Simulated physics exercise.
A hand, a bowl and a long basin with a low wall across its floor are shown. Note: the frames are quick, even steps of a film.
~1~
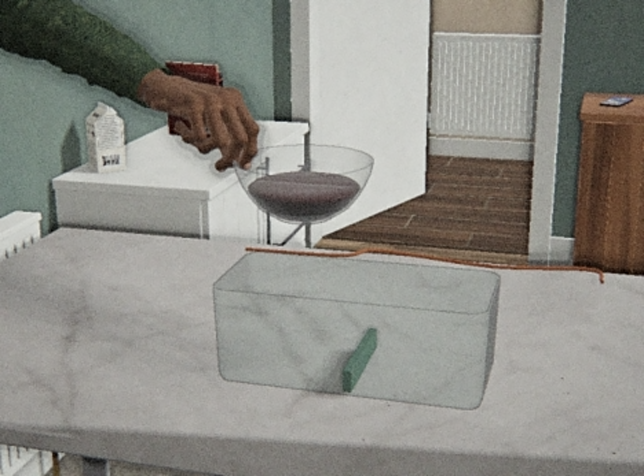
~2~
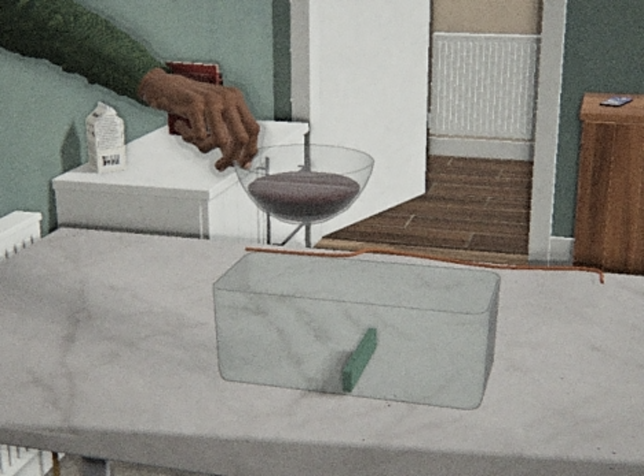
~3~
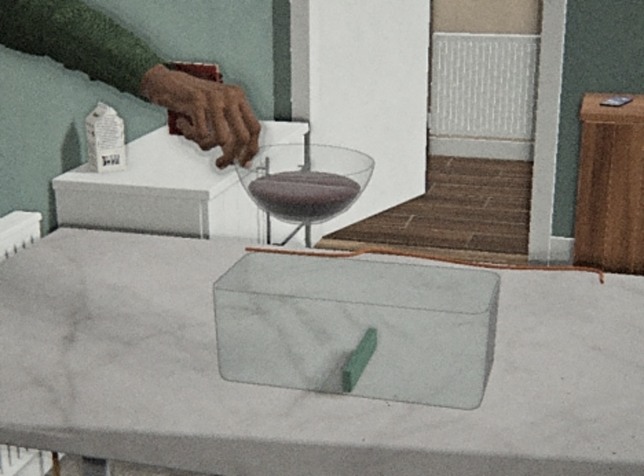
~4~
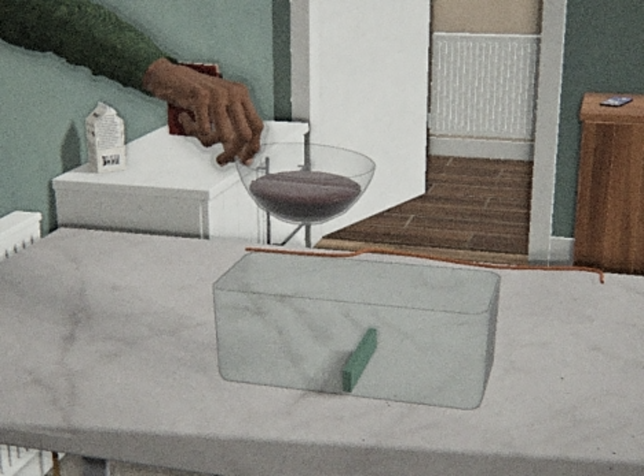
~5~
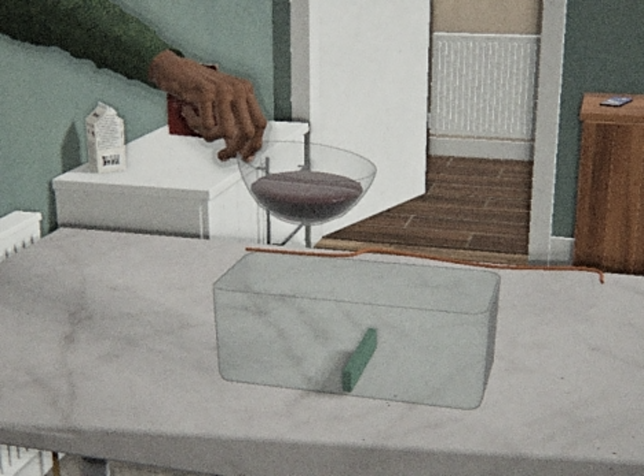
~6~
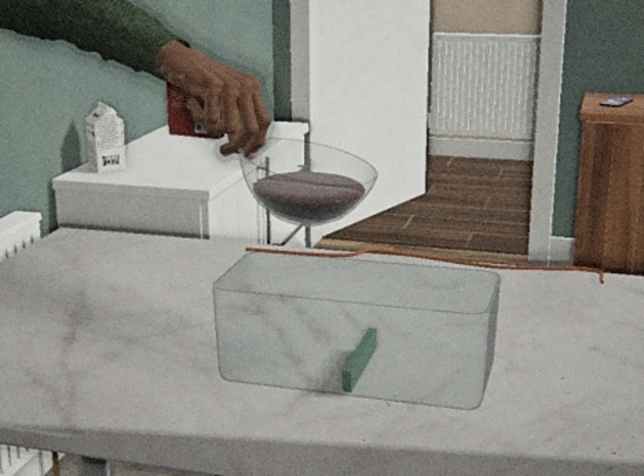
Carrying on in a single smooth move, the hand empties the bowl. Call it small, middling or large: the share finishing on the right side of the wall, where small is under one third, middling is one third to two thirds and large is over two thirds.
Large.
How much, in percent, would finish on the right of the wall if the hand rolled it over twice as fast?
Something like 75 percent.
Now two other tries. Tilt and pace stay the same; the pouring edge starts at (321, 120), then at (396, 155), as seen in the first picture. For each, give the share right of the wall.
60 and 90 in a hundred.
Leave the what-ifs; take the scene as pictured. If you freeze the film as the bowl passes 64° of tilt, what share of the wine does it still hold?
Near 50 per cent.
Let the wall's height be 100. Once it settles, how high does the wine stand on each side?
Once still, it is 10 % on the left and 60 % on the right.
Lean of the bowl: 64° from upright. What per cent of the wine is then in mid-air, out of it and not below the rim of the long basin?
Roughly 30 in a hundred.
A moment on, the tilt is 64° and 50 per cent is still to pour, 0 is left of the wall and 21 right of it.
Next, the tilt is 100° and 0 per cent is still to pour, 11 is left of the wall and 88 right of it.
Then the tilt is 110° and 0 per cent is still to pour, 10 is left of the wall and 89 right of it.
Later the tilt is 110° and 0 per cent is still to pour, 11 is left of the wall and 89 right of it.
At rest 11 per cent lies left of the wall, 89 right of it and 0 outside.
